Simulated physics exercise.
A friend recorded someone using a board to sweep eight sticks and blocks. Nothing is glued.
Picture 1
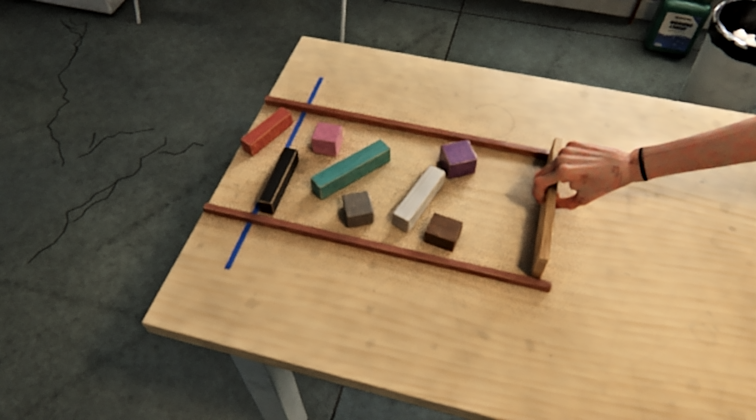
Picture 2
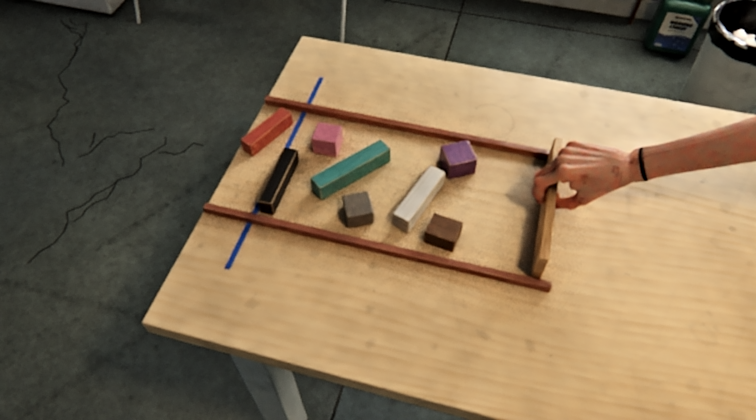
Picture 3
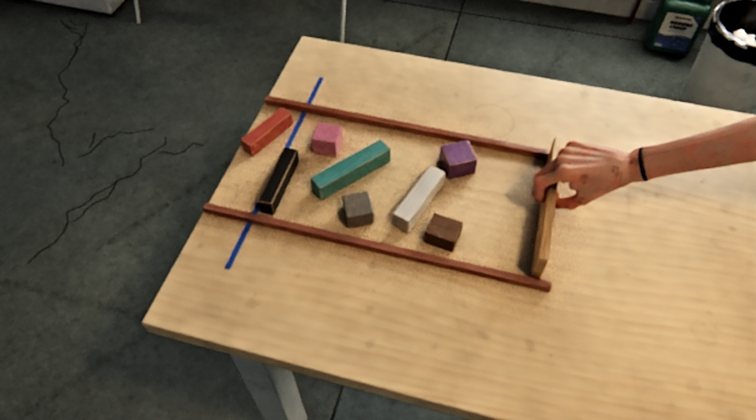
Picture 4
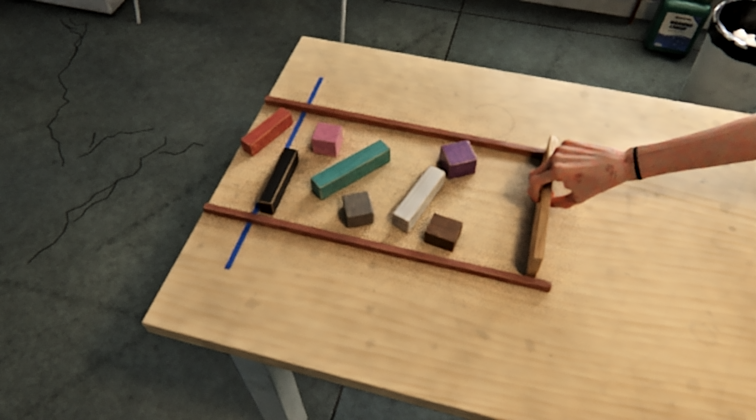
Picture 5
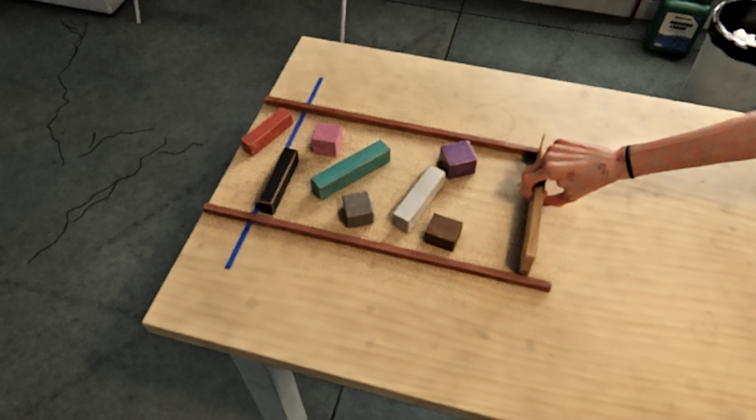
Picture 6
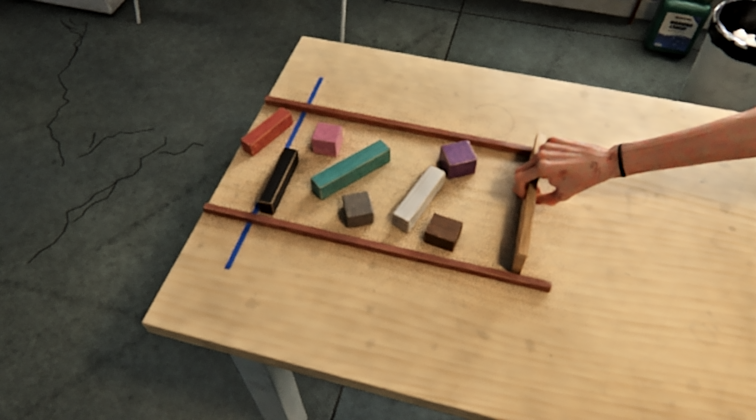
A hand slides a wooden board slightly left between two rails toward scattered colored blocks.
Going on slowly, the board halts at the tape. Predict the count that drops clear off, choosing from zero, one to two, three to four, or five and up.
Just one or two.
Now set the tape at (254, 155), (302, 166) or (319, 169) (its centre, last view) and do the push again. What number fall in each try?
Taken one after another, the numbers are 6, 0 and 0.
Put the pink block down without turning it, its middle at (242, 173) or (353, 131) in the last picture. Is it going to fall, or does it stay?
In that order: Slips off, then stays aboard.
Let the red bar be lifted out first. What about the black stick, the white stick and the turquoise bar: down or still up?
So the black stick goes down, the white stick keeps its place and the turquoise bar keeps its place.
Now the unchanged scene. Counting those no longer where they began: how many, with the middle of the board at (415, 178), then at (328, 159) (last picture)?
At the first spot the count is 4, and at the second it is 7.
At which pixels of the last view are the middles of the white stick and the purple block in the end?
They end up close to (254, 158) and (287, 112).
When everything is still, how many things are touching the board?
Tally at the end: 3.
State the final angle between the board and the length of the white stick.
It is near 25° out of line.
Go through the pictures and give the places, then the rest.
In the first picture, red bar (268, 131); black stick (279, 180); pink block (327, 140); board (548, 205); tape (280, 161).
In the second picture, black stick (279, 180); brown block (443, 232).
In the third picture, pink block (327, 140); turquoise bar (352, 169).
In the fourth picture, red bar (268, 132); grey block (358, 210).
In the fifth picture, black stick (279, 180); board (536, 203).
In the sixth picture, red bar (268, 132); black stick (279, 180); pink block (327, 140); board (529, 201); tape (280, 161).
Early on, none off yet; red bar at rest near (268, 132); black stick at rest near (279, 180); pink block at rest near (327, 140).
Finally, the number that fall off is one or two; lost, black stick and red bar.
